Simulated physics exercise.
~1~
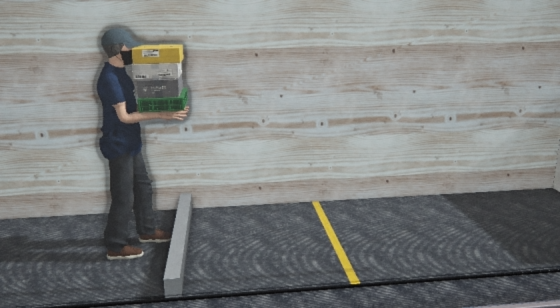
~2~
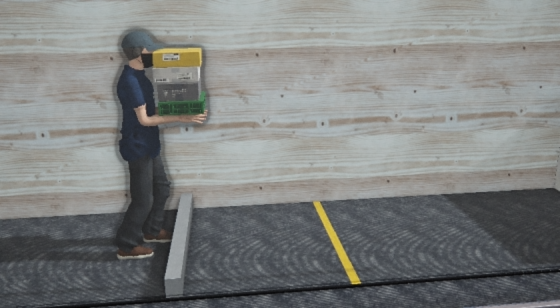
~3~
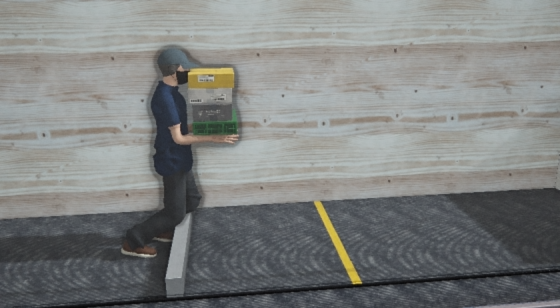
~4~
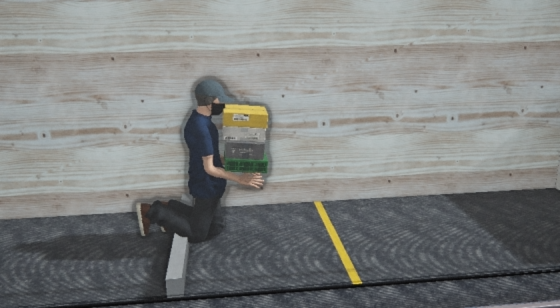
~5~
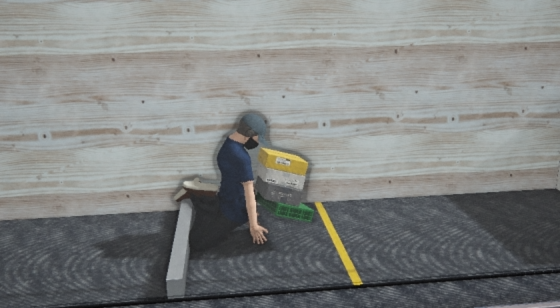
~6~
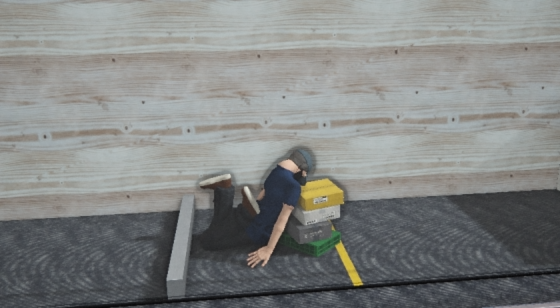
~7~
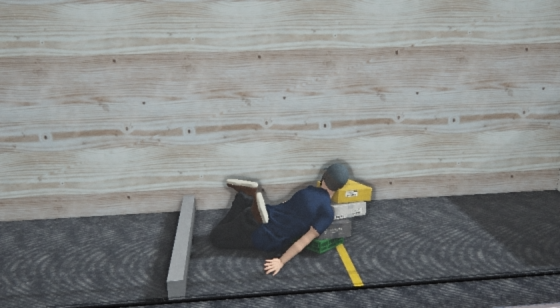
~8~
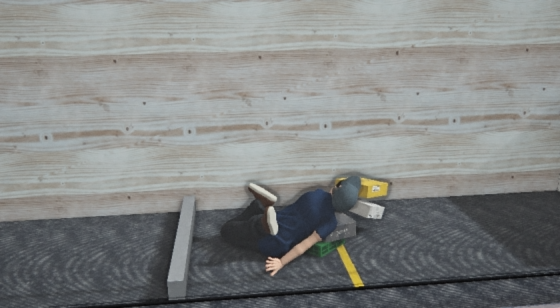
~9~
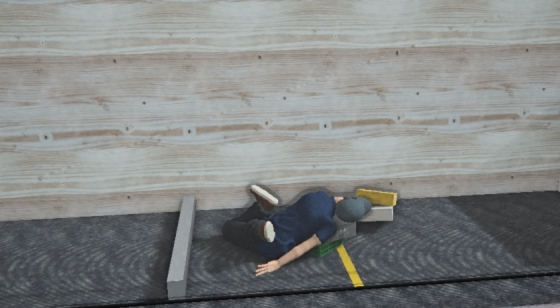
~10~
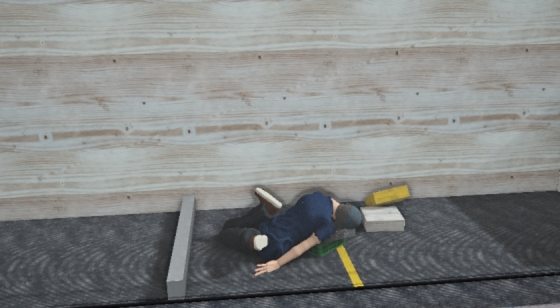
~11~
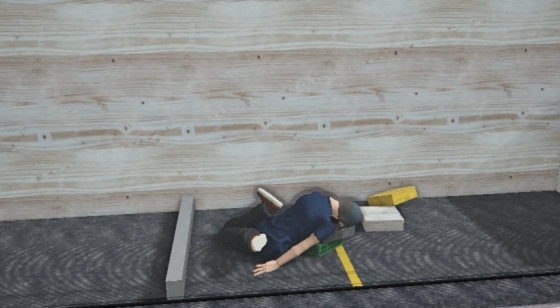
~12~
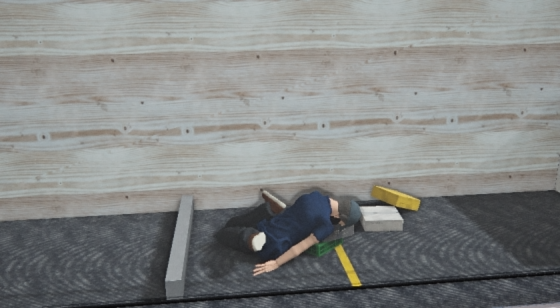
A person in a grey cap, dark mask and navy shirt stands at left behind a raised grey rail, holding a stack of yellow, white, grey and green boxes on both forearms. Seen from the side and slightly above, a dark patterned floor with a yellow line runs along a pale wood-grain wall. The person tips rightward, drops to the knees across the rail and pitches forward as the stack lands near the line. The person slumps onto the boxes, lower legs kicking up, and the pile spreads. The person ends lying limp, green crate and grey carton short of the line, white and yellow boxes beyond it.
